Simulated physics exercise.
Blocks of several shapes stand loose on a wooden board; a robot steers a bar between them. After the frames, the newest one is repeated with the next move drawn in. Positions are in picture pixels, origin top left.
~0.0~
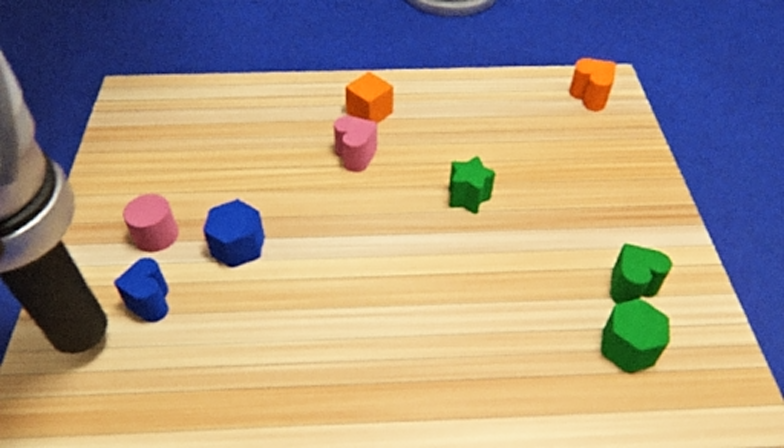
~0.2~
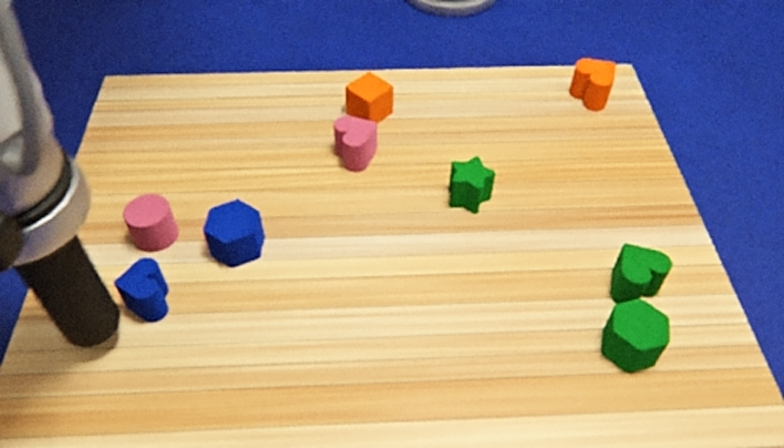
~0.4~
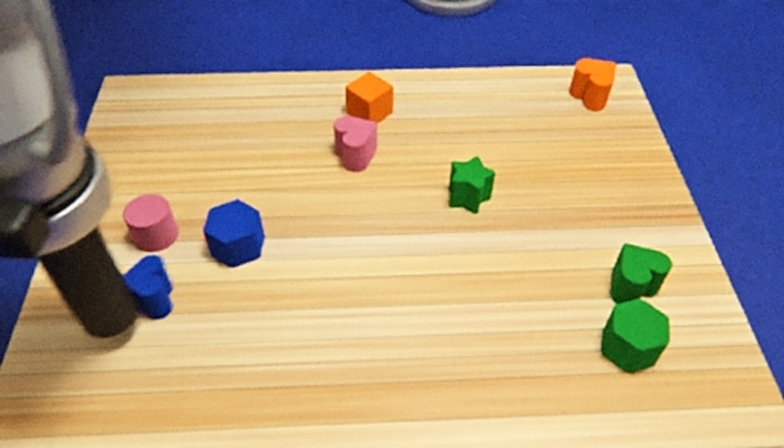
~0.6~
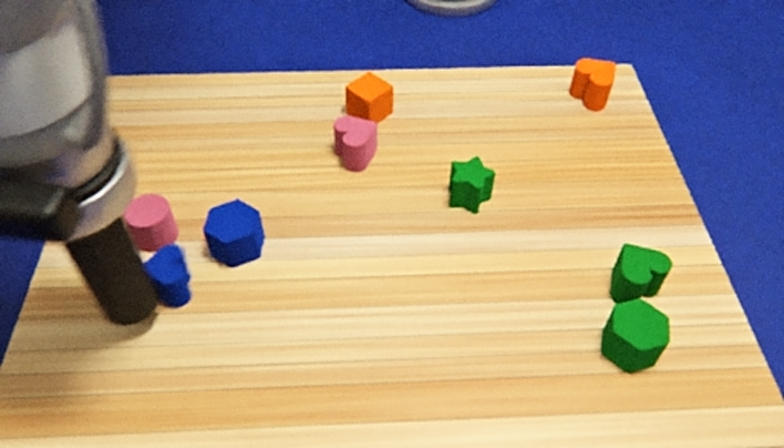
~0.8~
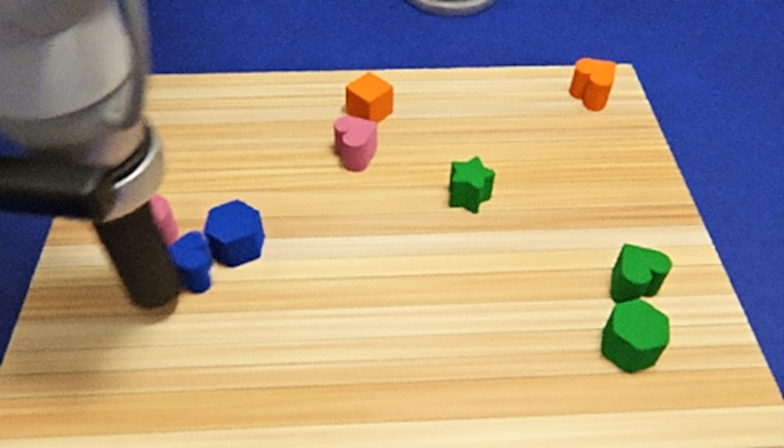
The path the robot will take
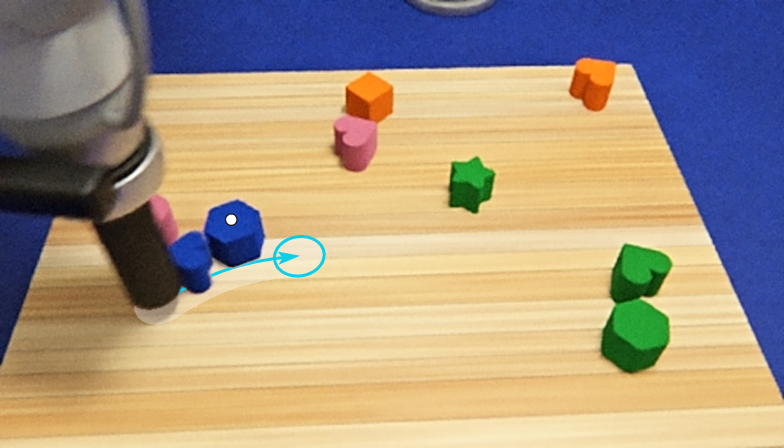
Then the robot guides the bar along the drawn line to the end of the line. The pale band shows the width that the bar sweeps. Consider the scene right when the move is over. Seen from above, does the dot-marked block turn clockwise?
Yes, that is how it ends up.
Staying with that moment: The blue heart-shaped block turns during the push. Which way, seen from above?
It rotates counterclockwise.
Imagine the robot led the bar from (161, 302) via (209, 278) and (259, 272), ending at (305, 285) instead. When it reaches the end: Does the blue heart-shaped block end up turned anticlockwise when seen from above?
That would be a yes.
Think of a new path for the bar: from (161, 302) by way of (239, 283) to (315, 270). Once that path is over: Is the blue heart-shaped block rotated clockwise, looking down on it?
No, that is not what happens.
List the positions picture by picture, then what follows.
In the first picture, bar tip at (80, 330); block tops, pink cylinder at (146, 209); blue heart-shaped block at (139, 277); blue six-sided block at (231, 220).
In the second picture, bar at (93, 324); blocks unchanged.
In the third picture, bar at (110, 315); blue heart-shaped block at (144, 274).
In the fourth picture, bar at (131, 303); blue heart-shaped block at (164, 263).
In the fifth picture, bar at (155, 288); pink cylinder partly hidden; blue heart-shaped block at (187, 249); blue six-sided block at (231, 220).
Path on the board, from (161, 302) by way of (206, 278) and (252, 263) to (299, 256); the dot is on the blue six-sided block.
The first path, step by step. One third of the way, bar at (202, 263); blue heart-shaped block at (220, 219), turned 25° anticlockwise; blue six-sided block at (255, 198), turned 30° clockwise.
Two thirds of the way, bar at (249, 248); blue heart-shaped block at (250, 204), turned 40° anticlockwise; blue six-sided block at (279, 179), turned 20° clockwise.
At the end, bar at (297, 241); pink cylinder in place; blue heart-shaped block at (253, 202), turned 50° anticlockwise; blue six-sided block at (281, 176), turned 20° clockwise.
